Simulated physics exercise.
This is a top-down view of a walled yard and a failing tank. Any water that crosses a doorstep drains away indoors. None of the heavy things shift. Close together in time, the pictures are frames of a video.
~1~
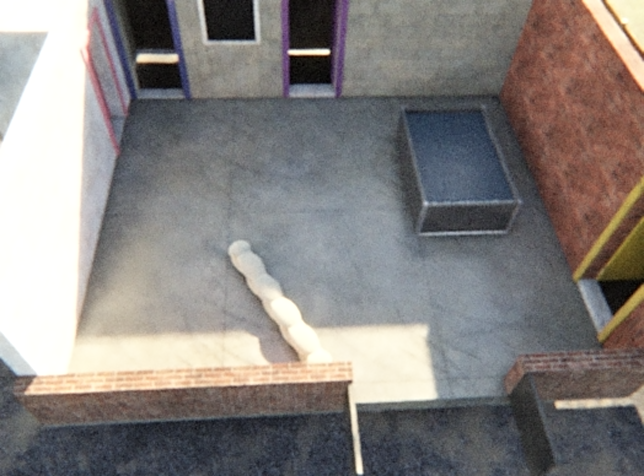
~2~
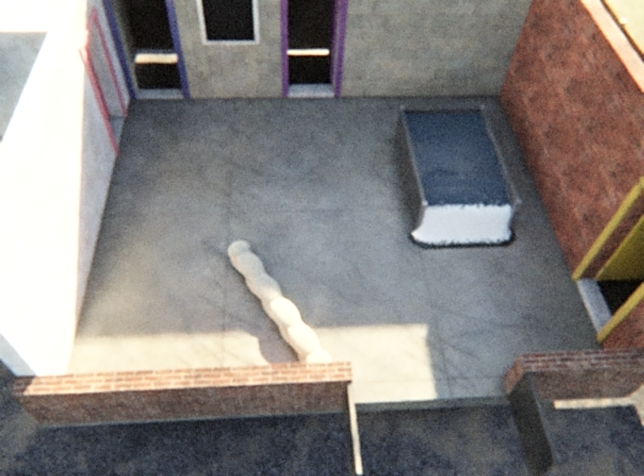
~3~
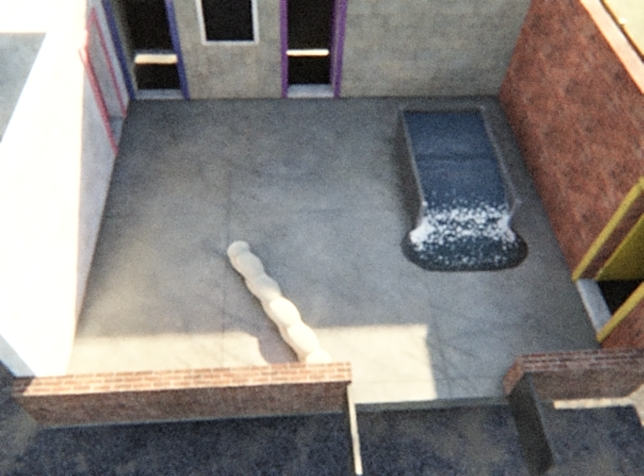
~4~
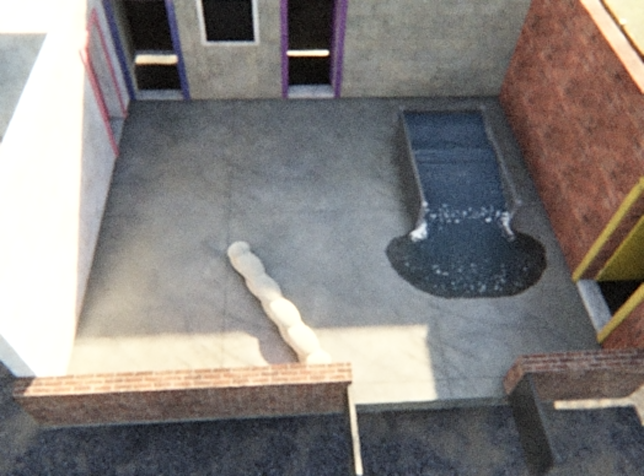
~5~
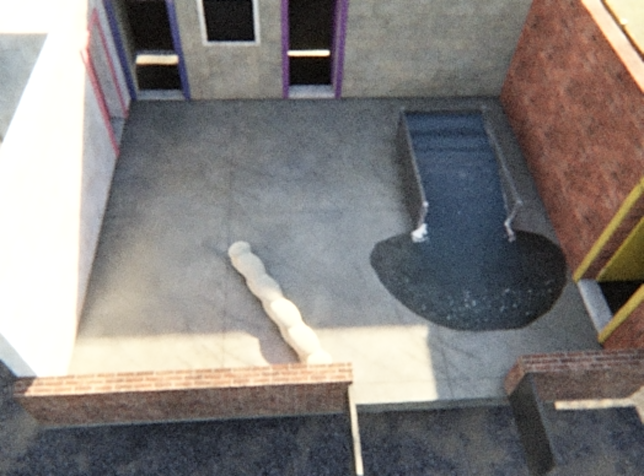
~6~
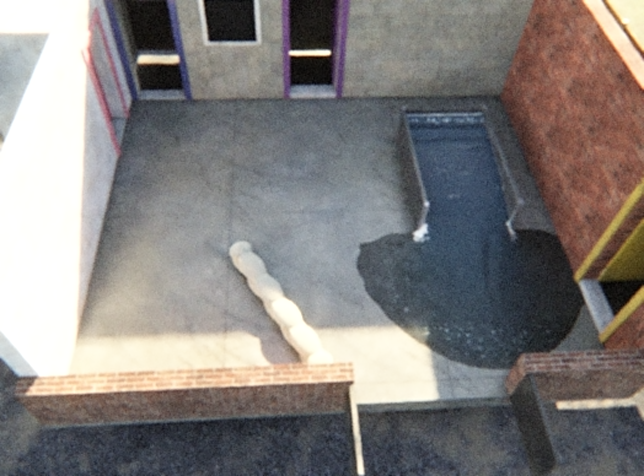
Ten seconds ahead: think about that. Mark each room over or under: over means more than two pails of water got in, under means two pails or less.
Pink door: Under, yellow door: Over, blue door: Under, purple door: Under.
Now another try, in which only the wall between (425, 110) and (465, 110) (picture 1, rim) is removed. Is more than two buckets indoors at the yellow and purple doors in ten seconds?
Result - yellow: Below the limit; purple: Below the limit.
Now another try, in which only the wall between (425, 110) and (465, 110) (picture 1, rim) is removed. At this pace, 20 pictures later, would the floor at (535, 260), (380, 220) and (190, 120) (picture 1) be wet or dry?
In that order: Covered, clear, wet.
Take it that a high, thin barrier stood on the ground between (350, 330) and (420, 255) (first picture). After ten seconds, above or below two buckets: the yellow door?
Yellow door: Overshoots.
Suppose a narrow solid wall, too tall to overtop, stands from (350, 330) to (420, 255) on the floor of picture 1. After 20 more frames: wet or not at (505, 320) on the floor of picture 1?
That spot would be inundated.
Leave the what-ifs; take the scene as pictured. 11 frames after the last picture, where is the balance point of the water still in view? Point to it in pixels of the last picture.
Somewhere near (472, 253).
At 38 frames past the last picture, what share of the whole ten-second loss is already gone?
Near 85 in a hundred.
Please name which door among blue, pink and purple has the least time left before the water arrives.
It's the purple door.
A moment on, water covers 20 % of the floor; the pink door not reached, the yellow door wet at the sill, nothing in, the blue door not reached, the purple door not reached.
Next, water covers 20 % of the floor; the pink door not reached, the yellow door under two buckets in, the blue door not reached, the purple door not reached.
Then, water covers 25 % of the floor; the pink door not reached, the yellow door over two buckets in, the blue door not reached, the purple door not reached.
Later, water covers 35 % of the floor; the pink door not reached, the yellow door over two buckets in, the blue door not reached, the purple door not reached.
In the end, water covers 55 % of the floor; the pink door not reached, the yellow door over two buckets in, the blue door not reached, the purple door wet at the sill, nothing in.
